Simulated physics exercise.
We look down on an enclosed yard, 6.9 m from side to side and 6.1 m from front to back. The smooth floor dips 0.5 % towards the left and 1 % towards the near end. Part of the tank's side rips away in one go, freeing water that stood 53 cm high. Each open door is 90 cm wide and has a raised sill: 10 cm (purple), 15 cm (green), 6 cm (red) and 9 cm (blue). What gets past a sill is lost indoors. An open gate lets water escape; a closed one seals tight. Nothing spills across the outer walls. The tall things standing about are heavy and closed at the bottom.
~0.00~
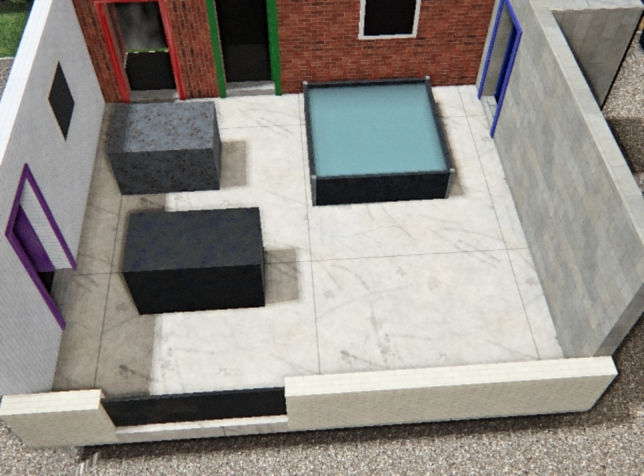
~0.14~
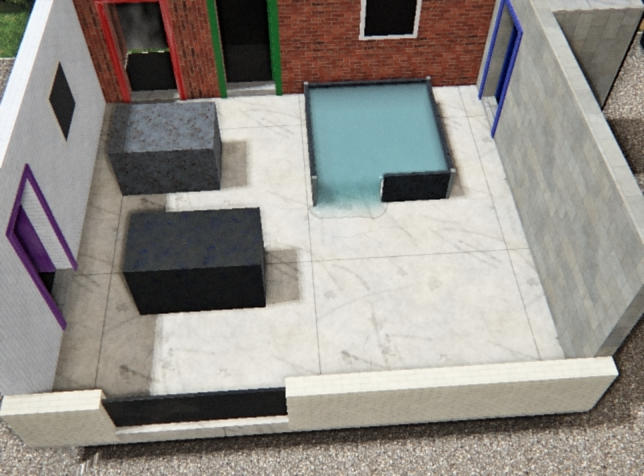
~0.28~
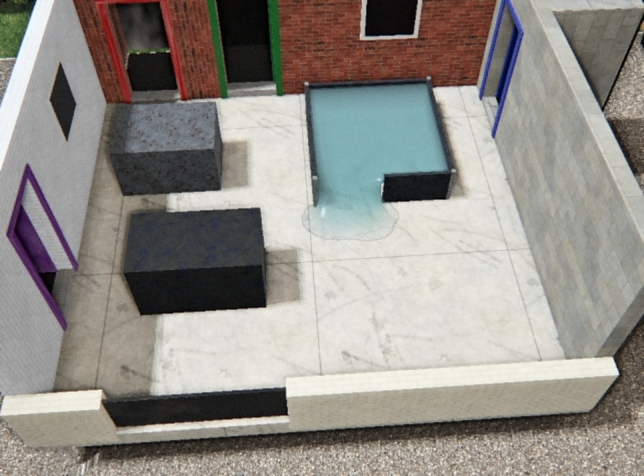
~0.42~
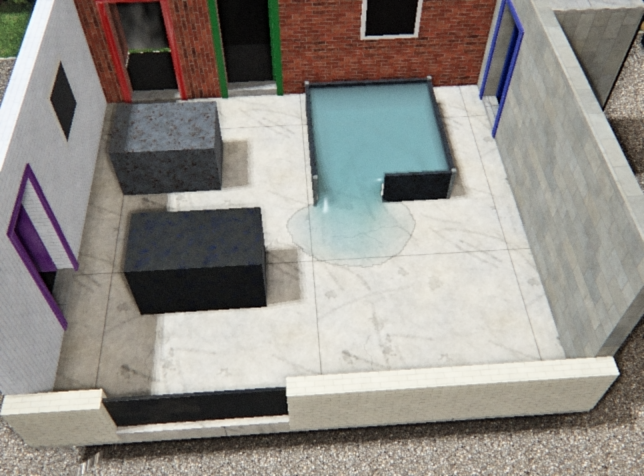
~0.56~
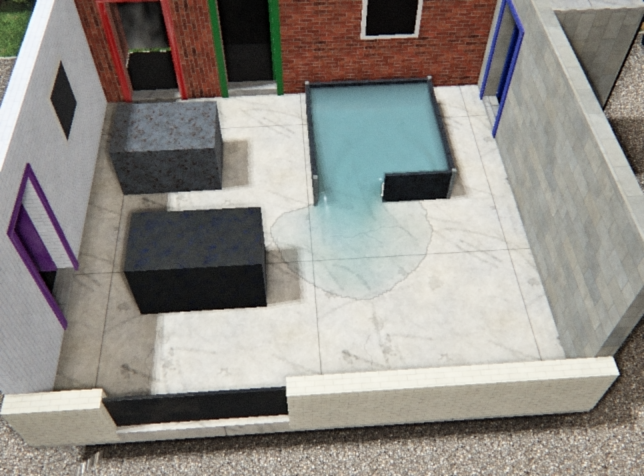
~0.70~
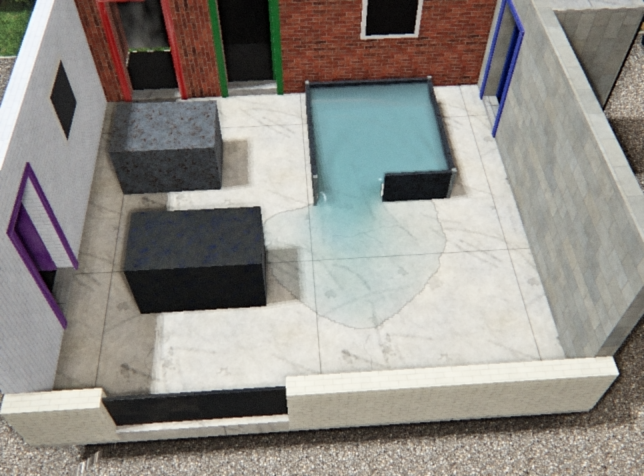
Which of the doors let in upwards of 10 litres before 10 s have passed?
Within that time: At the purple door it keeps below the limit; at the green door it keeps below the limit; at the red door it stays under the limit; at the blue door it does not reach the limit.
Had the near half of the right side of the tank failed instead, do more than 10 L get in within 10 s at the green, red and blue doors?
Against that limit: Green not over, red below, blue above.
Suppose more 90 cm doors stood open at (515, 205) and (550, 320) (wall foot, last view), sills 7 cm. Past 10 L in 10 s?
In that order: Not over, past it.
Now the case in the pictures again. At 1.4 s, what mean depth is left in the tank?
Roughly 40 cm on average.
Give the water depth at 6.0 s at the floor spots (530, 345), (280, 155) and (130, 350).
In that order: 14, 0 and 8 cm.
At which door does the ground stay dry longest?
Last comes the green one.
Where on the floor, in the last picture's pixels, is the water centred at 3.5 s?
Near (356, 235).
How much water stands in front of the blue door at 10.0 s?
Roughly 9.5 cm deep.
After 1.4 s water covers 25 % of the floor and is deepest (32 cm) near (335, 209); purple door not reached, green door not reached, red door not reached, blue door not reached.
After 2.2 s water covers 35 % of the floor and is deepest (36 cm) near (314, 401); purple door not reached, green door not reached, red door not reached, blue door not reached.
After 3.5 s water covers 45 % of the floor and is deepest (25 cm) near (273, 404); purple door not reached, green door not reached, red door not reached, blue door not reached.
After 6.0 s water covers 70 % of the floor and is deepest (18 cm) near (48, 419); purple door 8 cm at the sill, 0 L in, green door not reached, red door not reached, blue door 2 cm at the sill, 0 L in.
After 10.0 s water covers 90 % of the floor and is deepest (13 cm) near (48, 419); purple door 8 cm at the sill, 1 L in, green door 2 cm at the sill, 0 L in, red door 6 cm at the sill, 0 L in, blue door 9 cm at the sill, 1 L in.
